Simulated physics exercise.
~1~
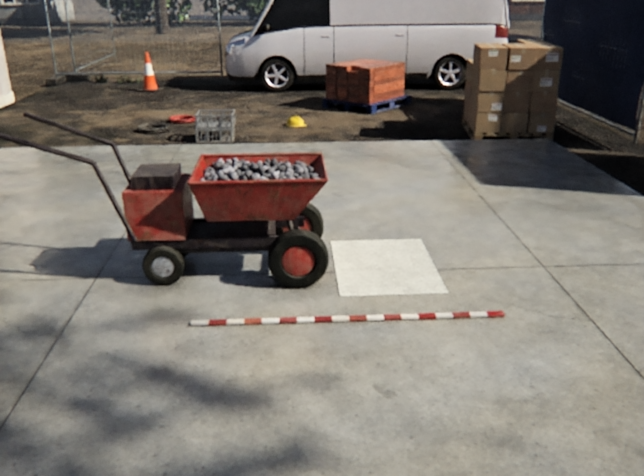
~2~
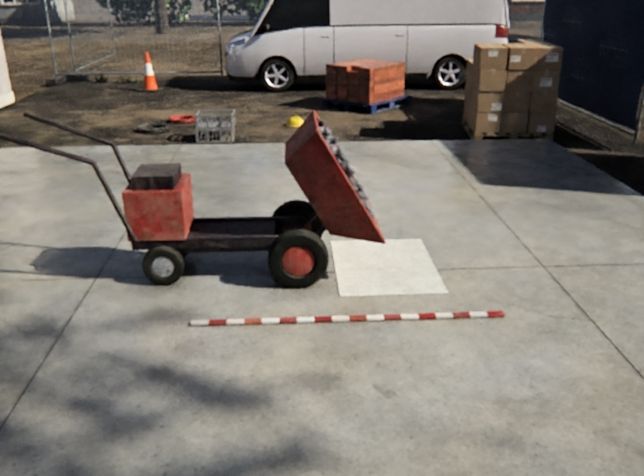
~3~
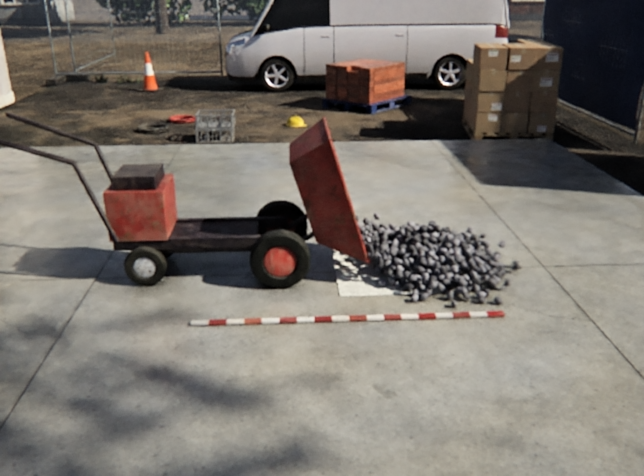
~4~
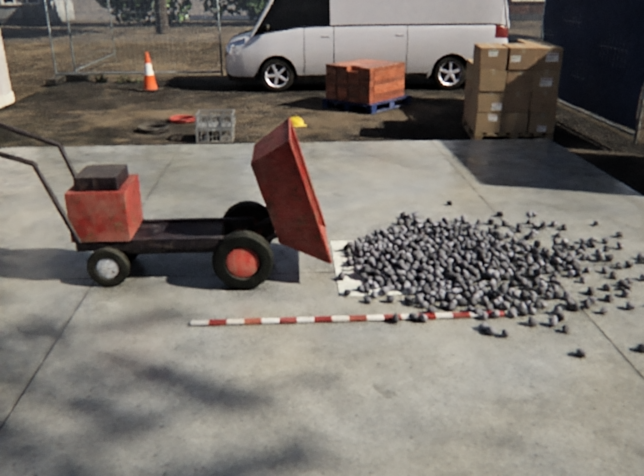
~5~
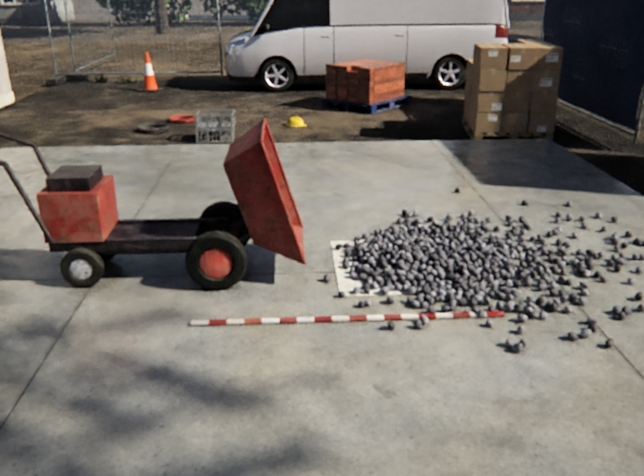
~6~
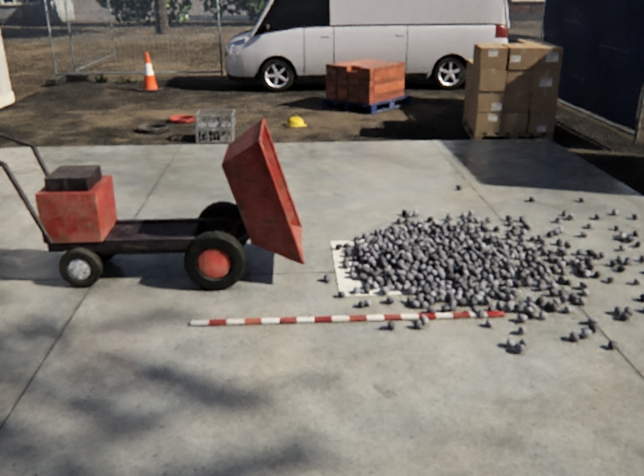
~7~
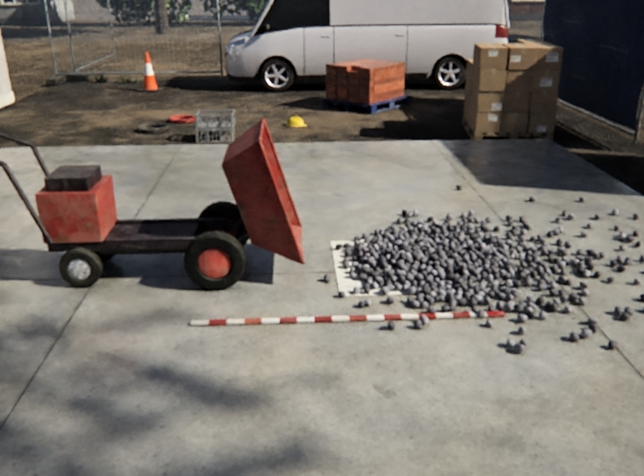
A red powered barrow tips its tray of grey stones onto a pale sheet, rolls back left, and stops beside the scattered heap.
